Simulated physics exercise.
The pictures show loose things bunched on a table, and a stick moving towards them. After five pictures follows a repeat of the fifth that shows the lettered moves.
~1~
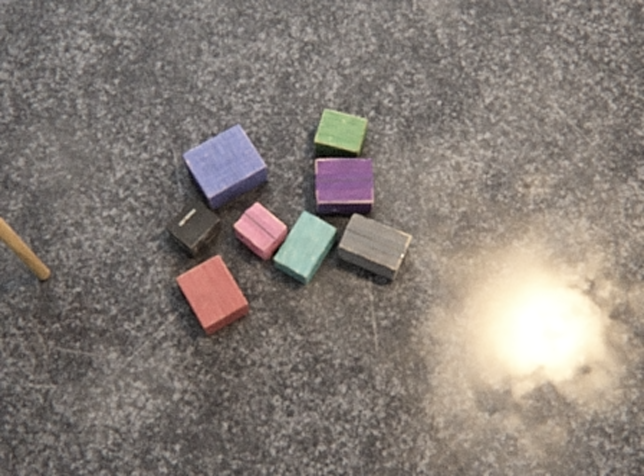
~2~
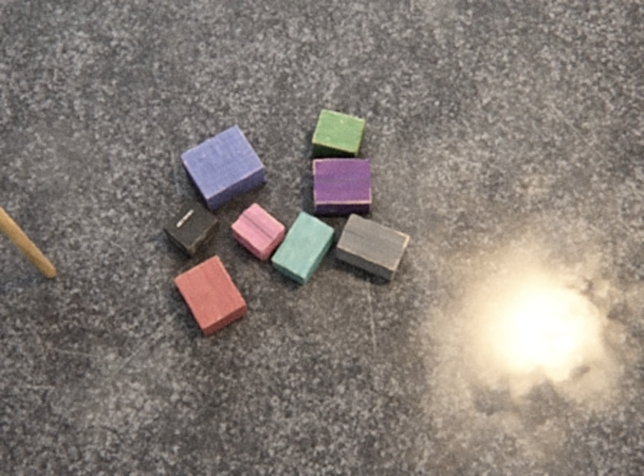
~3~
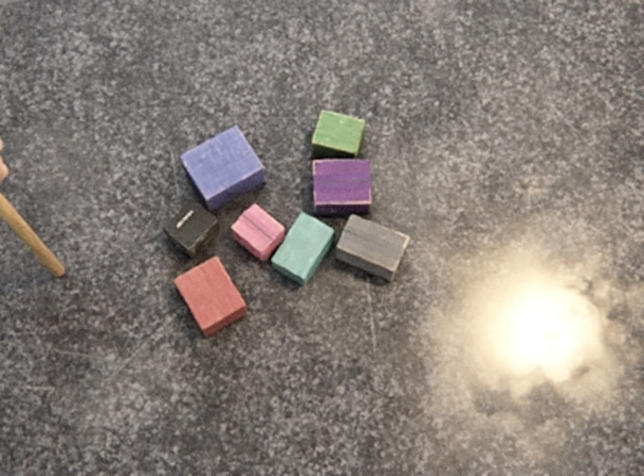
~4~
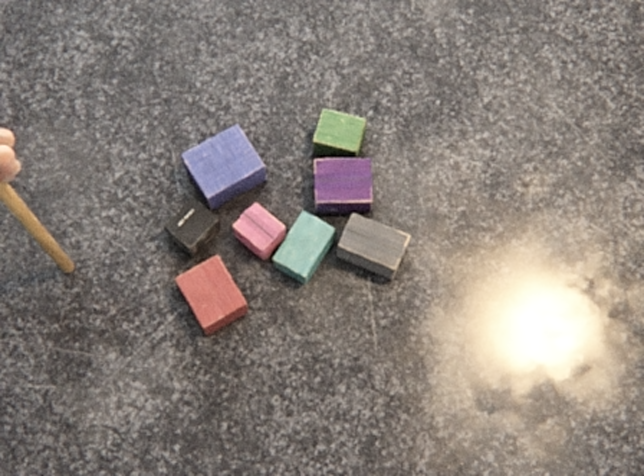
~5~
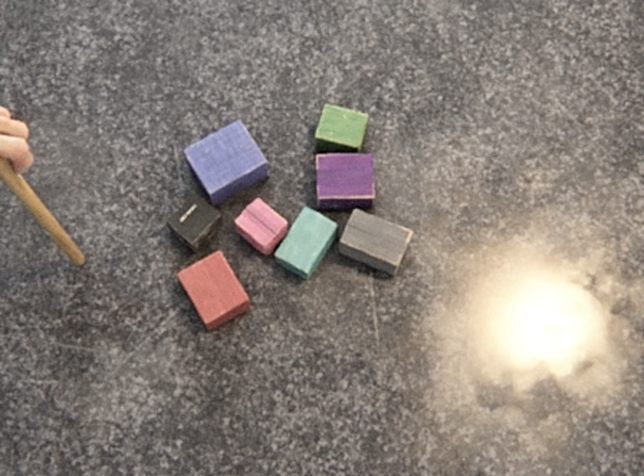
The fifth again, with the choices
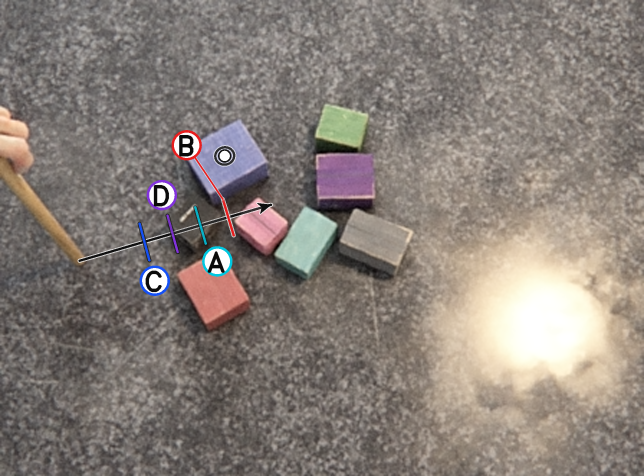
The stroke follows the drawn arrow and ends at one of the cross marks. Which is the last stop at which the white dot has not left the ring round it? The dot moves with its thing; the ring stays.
It can go as far as D.
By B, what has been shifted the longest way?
The black packet has gone farthest.
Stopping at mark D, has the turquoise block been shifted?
No.
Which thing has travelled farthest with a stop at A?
The black packet.
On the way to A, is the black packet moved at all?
Yes.
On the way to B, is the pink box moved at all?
By then, yes.
On the marked copy, A at (200, 225); B at (228, 218); C at (145, 242); D at (173, 233); the arrow from (79, 261) to (271, 205); the white dot at (224, 156).
With D. Early on, foot of the stick (114, 251).
Further on, foot of the stick (150, 241).
At the end, foot of the stick (173, 234); black packet (199, 220); the dot is still in its ring.
As for the rest, A shifts the dotted thing to (240, 152); B shifts the dotted thing to (249, 140); C keeps the dot in but is short.
